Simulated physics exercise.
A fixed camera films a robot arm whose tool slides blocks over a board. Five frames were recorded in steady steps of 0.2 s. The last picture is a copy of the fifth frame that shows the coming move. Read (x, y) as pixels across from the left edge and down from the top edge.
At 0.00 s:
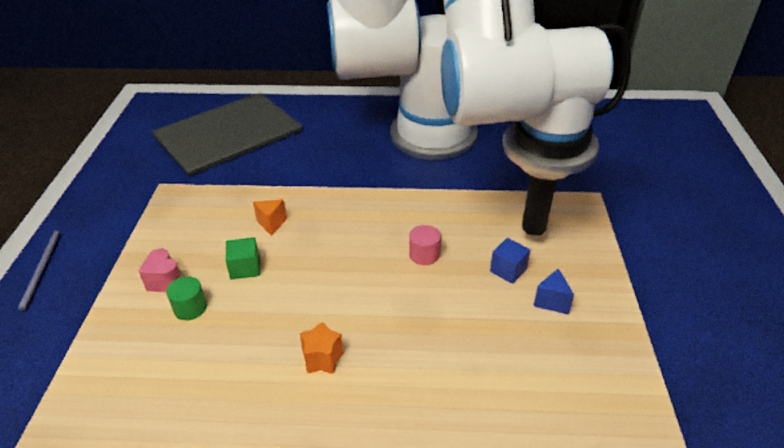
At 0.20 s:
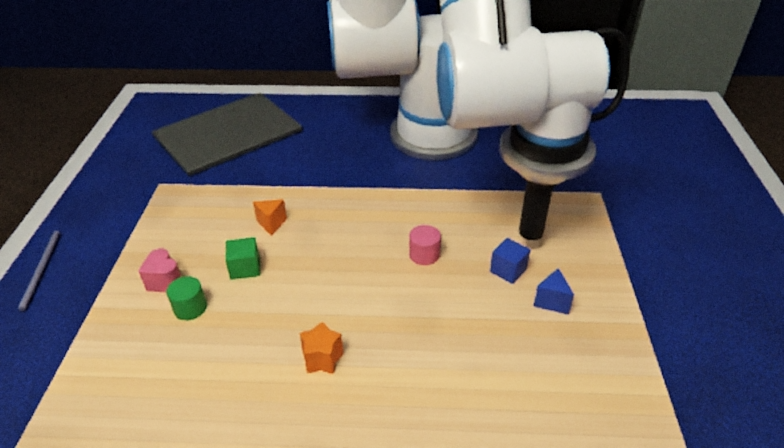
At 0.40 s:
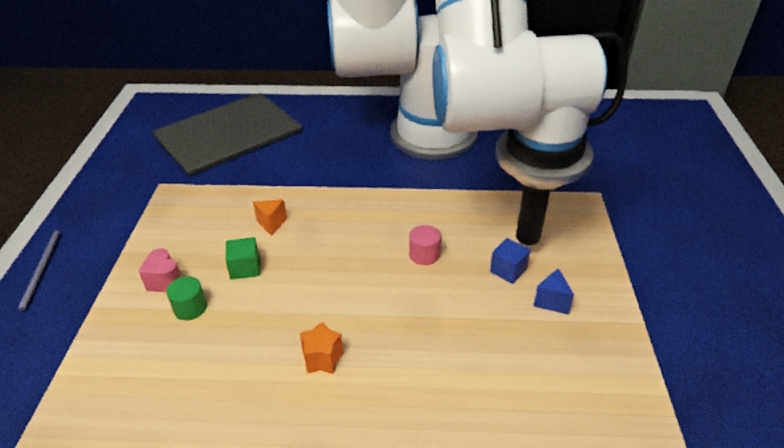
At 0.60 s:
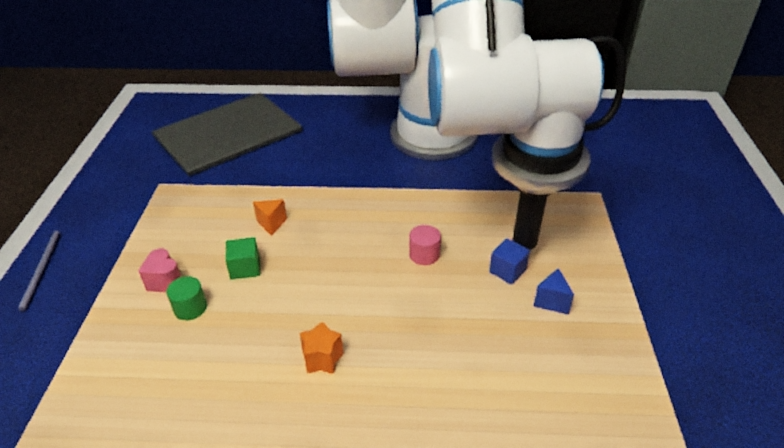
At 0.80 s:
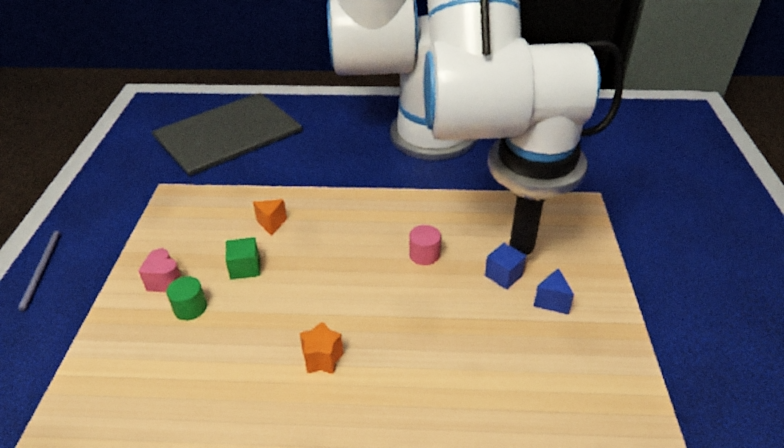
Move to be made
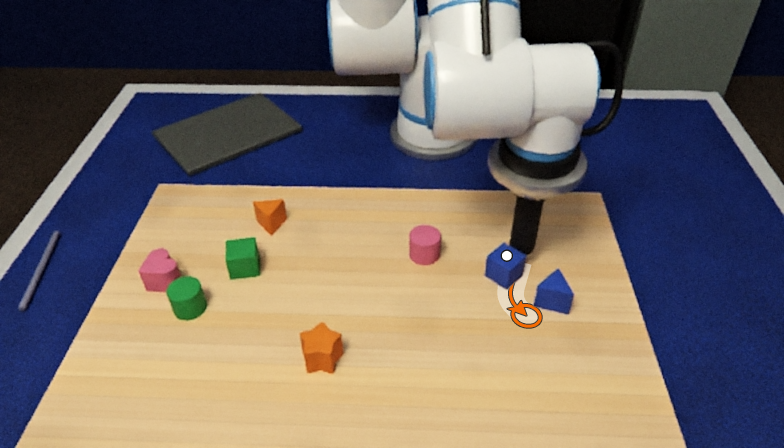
A robot arm holding a black rod stands at the right of a wooden board scattered with small pink, green, orange and blue blocks. The rod moves slightly left and toward the viewer, reaches the blue cube, and nudges it a tiny distance left and forward, while the other blocks stay still.
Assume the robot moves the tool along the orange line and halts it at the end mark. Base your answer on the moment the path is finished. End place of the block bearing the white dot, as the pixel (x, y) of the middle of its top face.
The centre of its top will be at (486, 283).
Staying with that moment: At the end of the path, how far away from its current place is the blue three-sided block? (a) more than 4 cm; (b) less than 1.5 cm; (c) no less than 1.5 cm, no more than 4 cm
Choice b: Less than 1.5 cm.
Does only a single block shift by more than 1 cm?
That would be a yes.
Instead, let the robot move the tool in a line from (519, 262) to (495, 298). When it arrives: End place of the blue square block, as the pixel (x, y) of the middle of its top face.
My prediction: (474, 289).
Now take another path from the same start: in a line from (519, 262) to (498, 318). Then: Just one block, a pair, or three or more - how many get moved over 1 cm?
The count is one.
The drawn path runs from (519, 262) via (514, 279) and (511, 298), ending at (526, 316); the dot is on the blue square block.
What follows on the original path. Halfway along, tool at (514, 274); blue square block at (490, 278), turned 35° clockwise.
At the end, tool at (530, 301); blue square block at (486, 283), turned 50° clockwise; blue three-sided block not moved.
